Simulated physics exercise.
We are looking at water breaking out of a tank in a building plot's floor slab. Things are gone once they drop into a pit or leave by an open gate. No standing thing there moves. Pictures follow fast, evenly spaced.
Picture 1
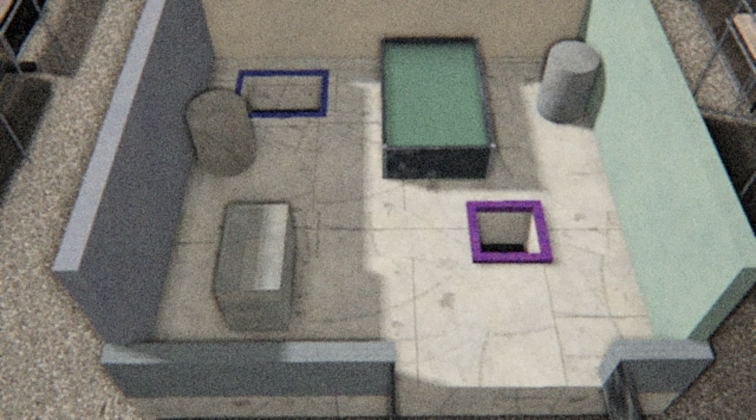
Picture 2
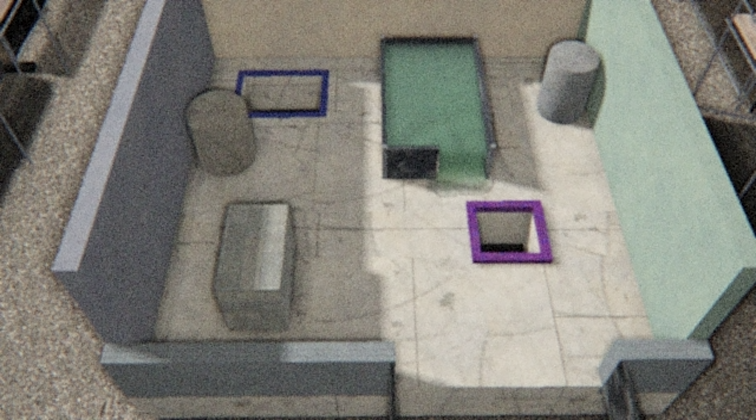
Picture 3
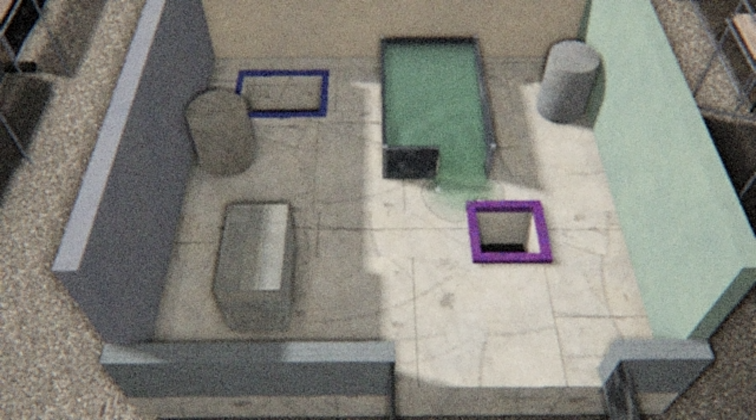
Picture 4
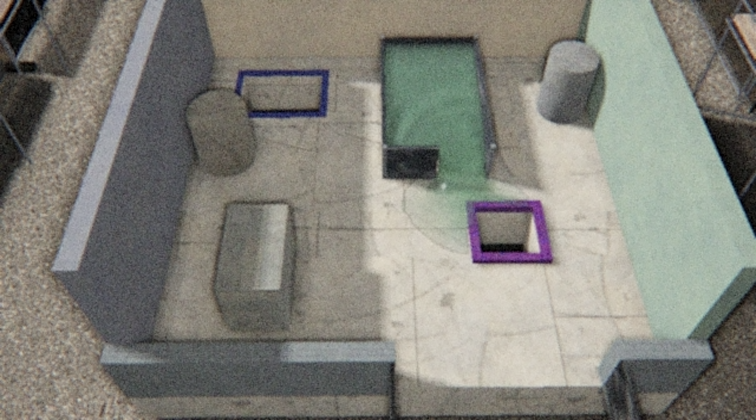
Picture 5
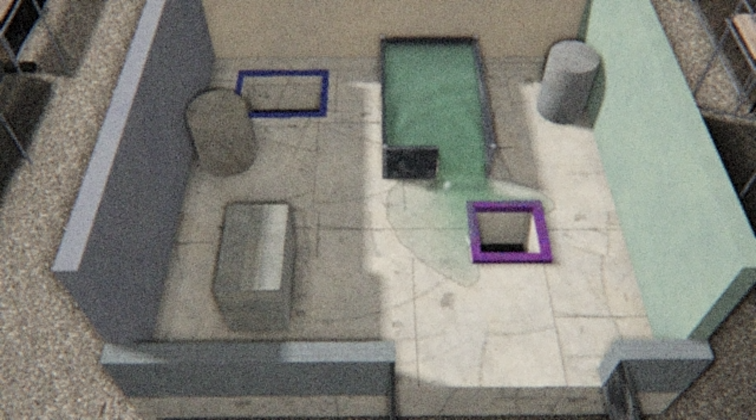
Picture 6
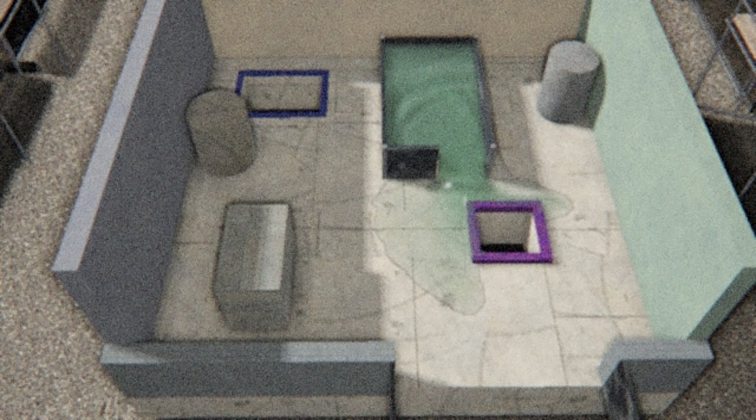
A green tank of water stood still between low walls, then opened at its front right corner, and the water poured out and spread across the pale floor toward the viewer, around the purple-rimmed pit.
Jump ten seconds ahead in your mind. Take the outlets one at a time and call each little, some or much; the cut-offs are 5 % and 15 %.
In order: The gate catches much; the blue pit catches little; the purple pit catches much.
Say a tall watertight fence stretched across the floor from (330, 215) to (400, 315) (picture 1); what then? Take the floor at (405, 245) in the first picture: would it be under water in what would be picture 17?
Submerged.
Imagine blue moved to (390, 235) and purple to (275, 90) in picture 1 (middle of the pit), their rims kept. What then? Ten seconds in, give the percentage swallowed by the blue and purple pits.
Of the total, the blue pit holds 15 per cent and the purple pit 0 per cent.
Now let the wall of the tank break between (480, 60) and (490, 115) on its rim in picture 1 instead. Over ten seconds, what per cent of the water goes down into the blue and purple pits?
I'd say the blue pit gets around 8 percent and the purple pit around 0 percent.
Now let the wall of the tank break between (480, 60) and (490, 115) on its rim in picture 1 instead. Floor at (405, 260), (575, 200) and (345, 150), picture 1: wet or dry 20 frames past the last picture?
Well, the first is missed by the spill, the next hit by the spill, the last missed by the spill.
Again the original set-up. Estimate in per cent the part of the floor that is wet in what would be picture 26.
Close to 35 percent, by my reckoning.
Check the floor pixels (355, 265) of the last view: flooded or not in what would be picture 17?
That place: Swamped.
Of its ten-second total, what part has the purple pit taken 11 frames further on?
My estimate: Close to 50 per cent.
A moment on, water covers 20 % of the floor; the gate 0 %, the blue pit 0 %, the purple pit 6 %.
Next, water covers 30 % of the floor; the gate 3 %, the blue pit 0 %, the purple pit 11 %.
Then, water covers 35 % of the floor; the gate 8 %, the blue pit 0 %, the purple pit 17 %.
Later, water covers 60 % of the floor; the gate 13 %, the blue pit 0 %, the purple pit 22 %.
In the end, water covers 80 % of the floor; the gate 19 %, the blue pit 0 %, the purple pit 24 %.
